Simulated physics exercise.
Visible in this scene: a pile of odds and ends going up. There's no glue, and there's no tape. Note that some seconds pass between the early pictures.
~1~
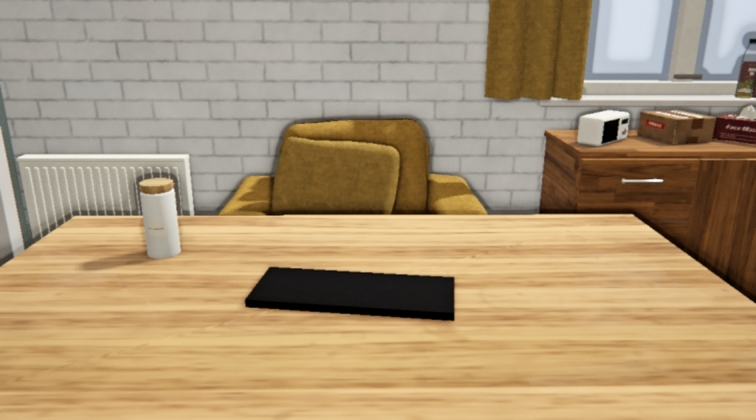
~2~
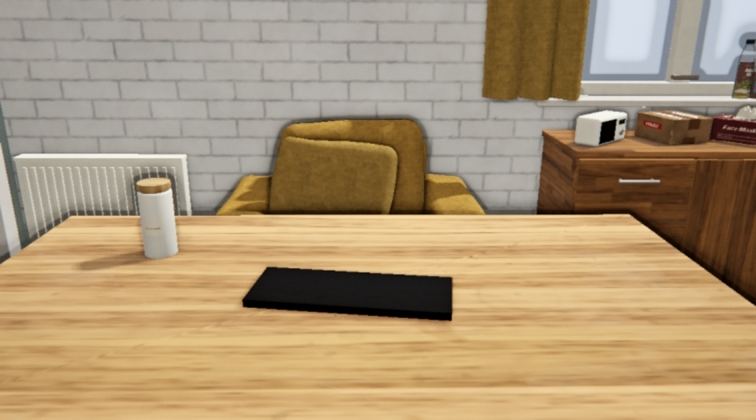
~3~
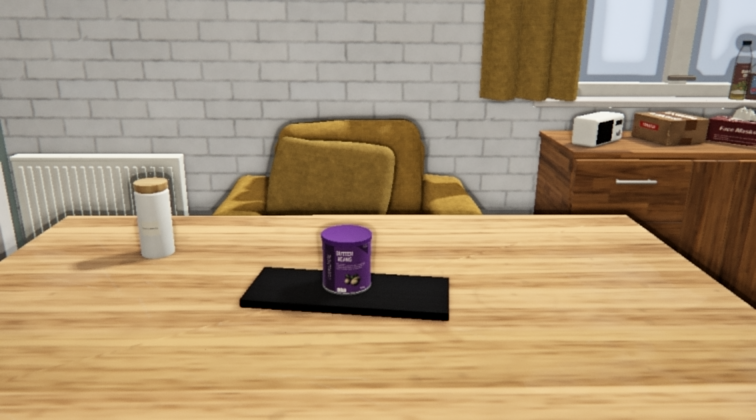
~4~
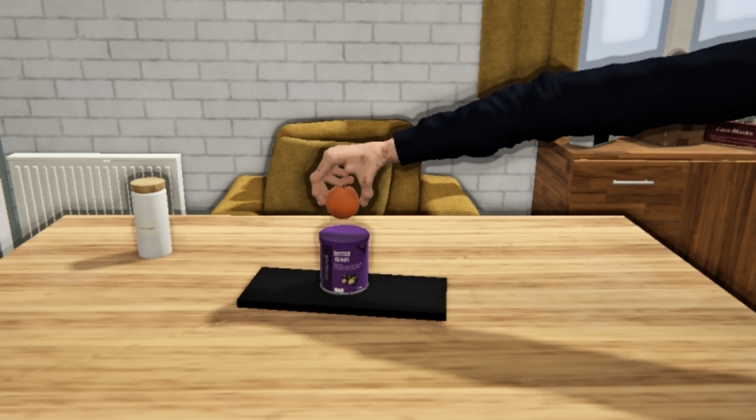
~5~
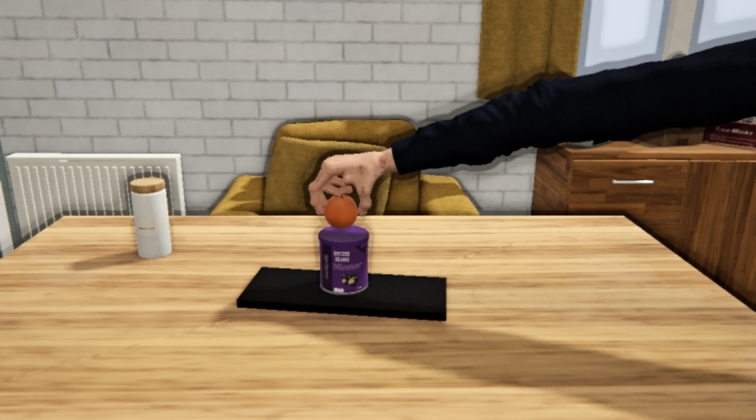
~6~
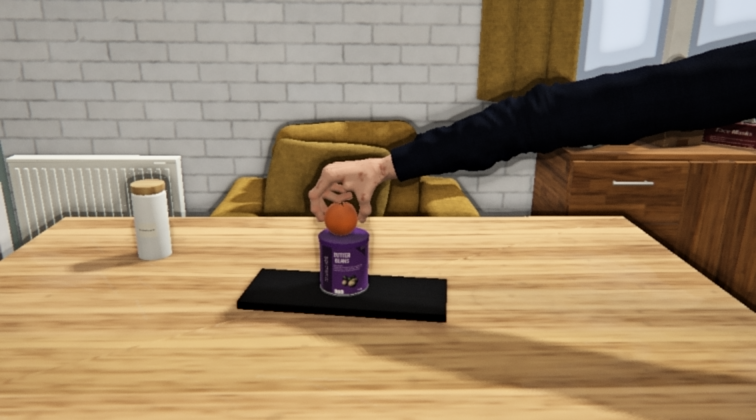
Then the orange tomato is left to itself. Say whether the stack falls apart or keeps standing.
Nothing drops.
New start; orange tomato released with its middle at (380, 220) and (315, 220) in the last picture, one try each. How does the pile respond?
On the first go it collapses, and on the second it collapses.
Then, 1.00 s after the last picture, nothing has stirred.
Then, 2.10 s after the last picture, orange tomato resting near (341, 219).
At rest, all 4 in place. Seen from the same camera at the end, orange tomato near (341, 218). The pile stays up.
